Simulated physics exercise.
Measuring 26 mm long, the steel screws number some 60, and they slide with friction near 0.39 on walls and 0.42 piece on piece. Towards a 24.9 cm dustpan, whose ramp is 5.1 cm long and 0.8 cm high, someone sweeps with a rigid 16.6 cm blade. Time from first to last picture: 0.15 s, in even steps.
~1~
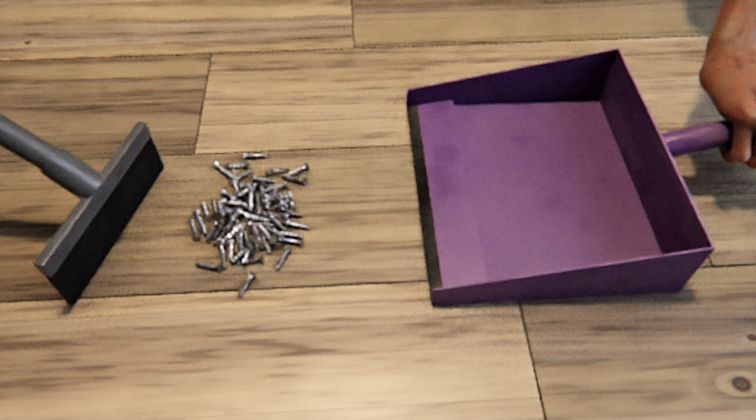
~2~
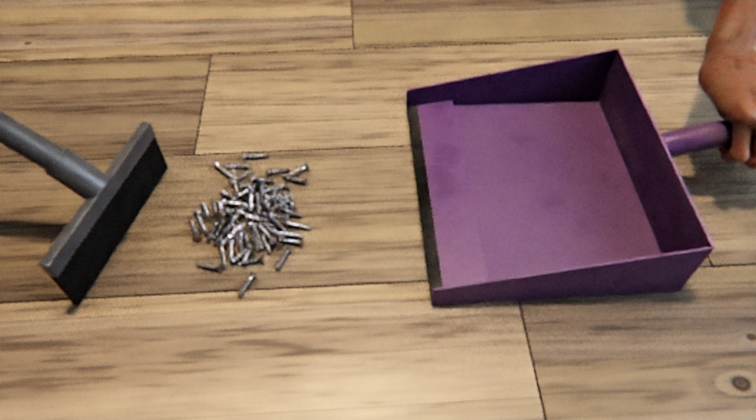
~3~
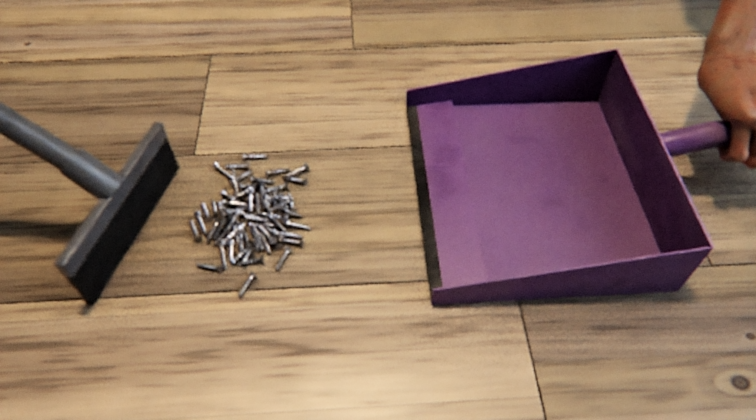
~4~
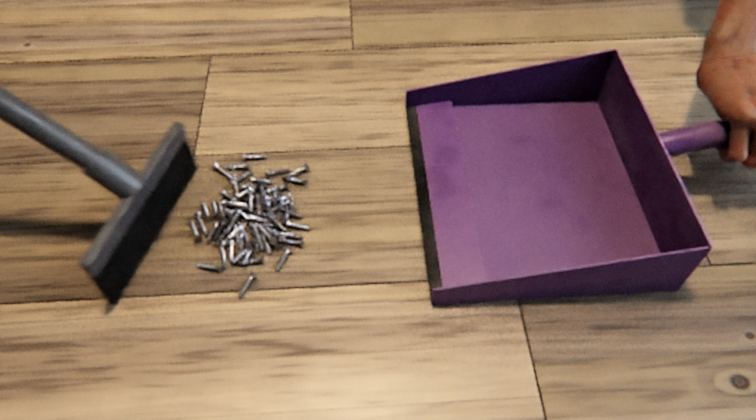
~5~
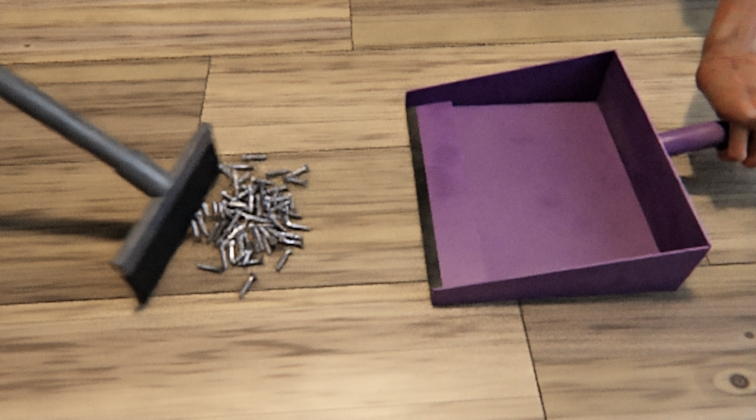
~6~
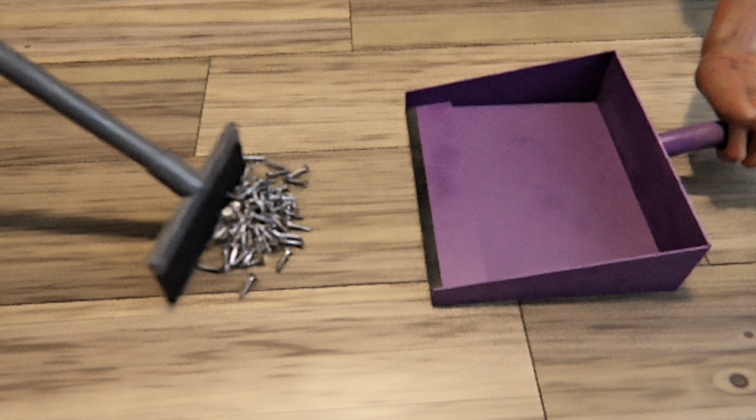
A dark rigid blade on a grey handle slides rightward across a wood-plank floor, slowly at first and then faster, in a close view from above at an angle. A loose pile of small silvery screws lies near it, and a hand at the right edge holds a purple dustpan still. The blade reaches the pile and pushes into its left side, while the camera stays fixed.
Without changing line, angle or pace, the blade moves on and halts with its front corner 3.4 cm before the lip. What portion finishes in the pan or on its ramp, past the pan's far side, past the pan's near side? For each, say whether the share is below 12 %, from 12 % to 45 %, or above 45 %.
Result: Pan: My money's on a medium-sized share, far side: My money's on a low share, near side: My money's on a low share.
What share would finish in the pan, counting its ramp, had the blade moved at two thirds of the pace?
Then some 5 in a hundred.
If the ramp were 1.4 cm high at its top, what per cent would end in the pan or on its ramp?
Estimate: About 15 in a hundred.
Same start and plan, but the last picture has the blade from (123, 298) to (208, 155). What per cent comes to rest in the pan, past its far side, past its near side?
Pan: 10, far side: 0, near side: 25.
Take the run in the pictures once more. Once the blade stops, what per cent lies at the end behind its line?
I'd say close to 5 per cent.
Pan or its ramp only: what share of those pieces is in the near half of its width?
I'd put it near 80 per cent.
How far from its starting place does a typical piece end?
I'd put it near 16 cm.
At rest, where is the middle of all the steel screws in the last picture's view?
Roughly pixel (413, 238).
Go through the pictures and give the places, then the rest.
Blade from (47, 269) to (144, 133), moved 0.0 cm, 0 of the pieces shifted so far; middle of the pieces at (252, 216); pan at (546, 187), in the first picture.
Blade from (52, 269) to (148, 133), moved 0.4 cm, 0 of the pieces shifted so far; middle of the pieces at (252, 216), in the second picture.
Blade from (67, 269) to (160, 134), moved 1.5 cm, 0 of the pieces shifted so far; middle of the pieces at (252, 216), in the third picture.
Blade from (91, 269) to (180, 134), moved 3.4 cm, 0 of the pieces shifted so far; middle of the pieces at (252, 217), in the fourth picture.
Blade from (124, 268) to (207, 133), moved 6.0 cm, 2 of the pieces shifted so far; middle of the pieces at (252, 217), in the fifth picture.
Blade from (156, 267) to (233, 133), moved 8.5 cm, 27 of the pieces shifted so far; middle of the pieces at (263, 220); pan at (544, 187), in the sixth picture.
Then, 0.09 s after the last picture, middle of the blade 12 cm from the lip; 0 % over the lip, far side 0 %, near side 0 %.
Then, 0.15 s after the last picture, middle of the blade 8 cm from the lip; 0 % over the lip, far side 0 %, near side 0 %.
Then, 0.36 s after the last picture, middle of the blade 6 cm from the lip; 20 % over the lip, far side 0 %, near side 5 %.
In the end, pan 20 %, far side 0 %, near side 5 %, in front of the lip or behind the blade 75 %.
